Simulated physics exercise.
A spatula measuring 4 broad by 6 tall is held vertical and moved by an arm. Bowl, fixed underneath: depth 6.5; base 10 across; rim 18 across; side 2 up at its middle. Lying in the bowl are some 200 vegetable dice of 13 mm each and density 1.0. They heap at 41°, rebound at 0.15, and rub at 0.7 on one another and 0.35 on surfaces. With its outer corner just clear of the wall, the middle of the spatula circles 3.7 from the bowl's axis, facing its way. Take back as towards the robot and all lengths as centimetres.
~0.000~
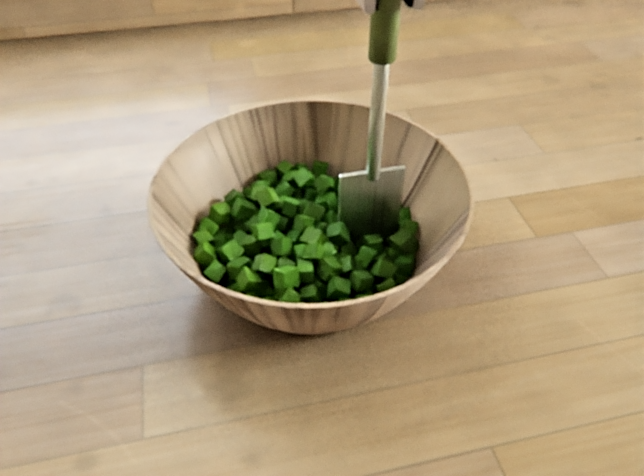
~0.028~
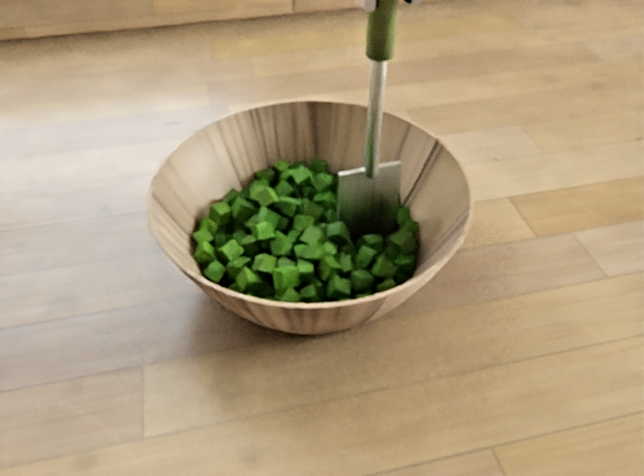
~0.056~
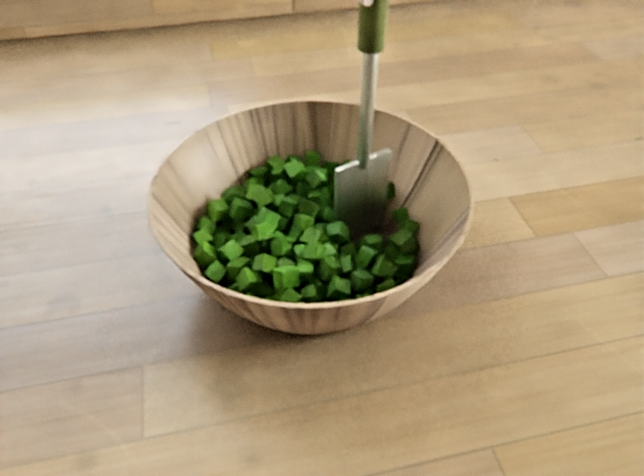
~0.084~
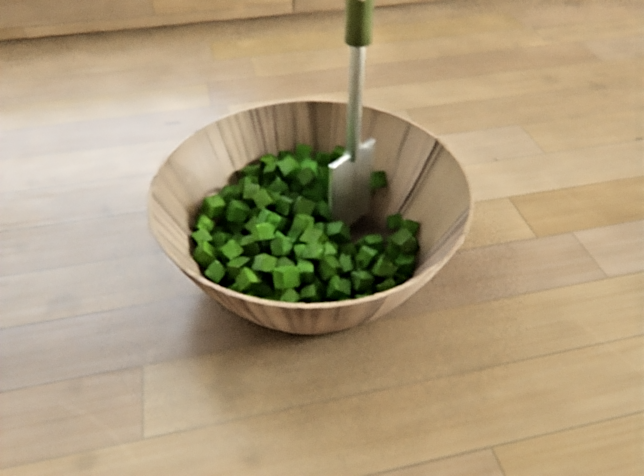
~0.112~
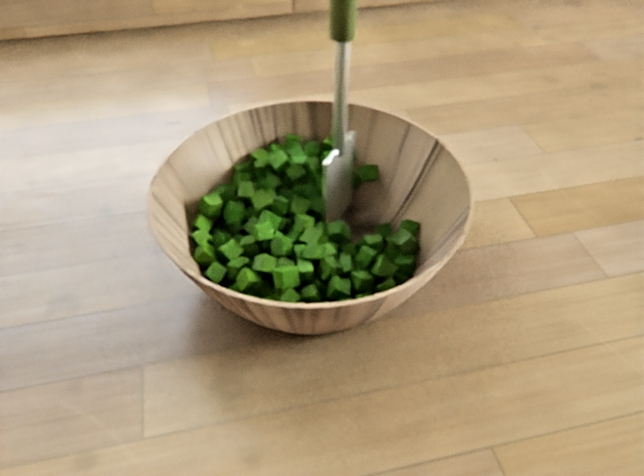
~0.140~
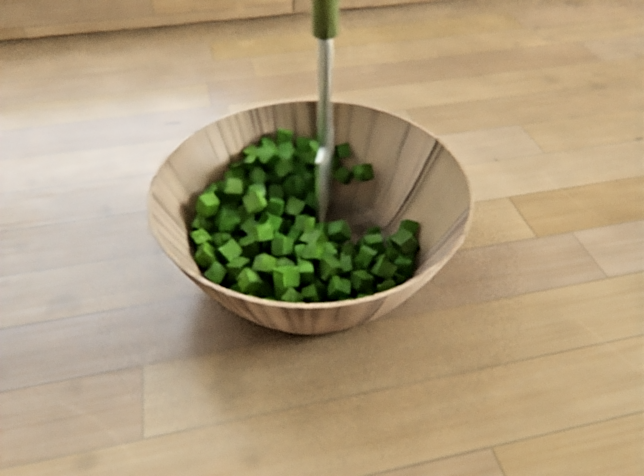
An arm sweeps an upright spatula leftward through green cubes in a wooden bowl, turning it edge-on.
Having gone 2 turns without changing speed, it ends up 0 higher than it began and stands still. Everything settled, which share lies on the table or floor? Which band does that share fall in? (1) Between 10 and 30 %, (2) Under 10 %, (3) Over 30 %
Answer: 1.
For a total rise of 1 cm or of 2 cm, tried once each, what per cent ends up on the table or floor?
That gives about 15 per cent and 15 per cent, in order.
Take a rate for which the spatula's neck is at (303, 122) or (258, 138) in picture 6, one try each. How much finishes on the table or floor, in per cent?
It comes to roughly 25 per cent and then 45 per cent.
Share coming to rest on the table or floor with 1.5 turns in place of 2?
I'd expect some 15 per cent.
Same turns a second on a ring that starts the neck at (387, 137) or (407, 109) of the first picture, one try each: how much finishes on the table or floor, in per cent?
Around 25 per cent on the first try, around 15 per cent on the second.
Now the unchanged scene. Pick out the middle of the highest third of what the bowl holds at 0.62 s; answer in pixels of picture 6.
I'd put it at around (403, 184).
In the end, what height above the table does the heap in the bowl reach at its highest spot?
Roughly 7.0 cm.
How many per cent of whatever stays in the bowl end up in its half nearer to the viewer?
Estimate: Some 25 %.
After 0.62 s, 323° round, highest piece 7 above the table; 188 in the bowl, 11 on the table or floor, 1 in flight or on the tool.
After 1.09 s, 220° round, highest piece 8 above the table; 171 in the bowl, 27 on the table or floor, 2 in flight or on the tool.
After 1.53 s, 0° round, highest piece 7 above the table; 161 in the bowl, 39 on the table or floor.
After 2.23 s, 0° round, highest piece 7 above the table; 161 in the bowl, 39 on the table or floor.
At rest, 161 in the bowl, 39 on the table or floor. That is 20 % on the table or floor.
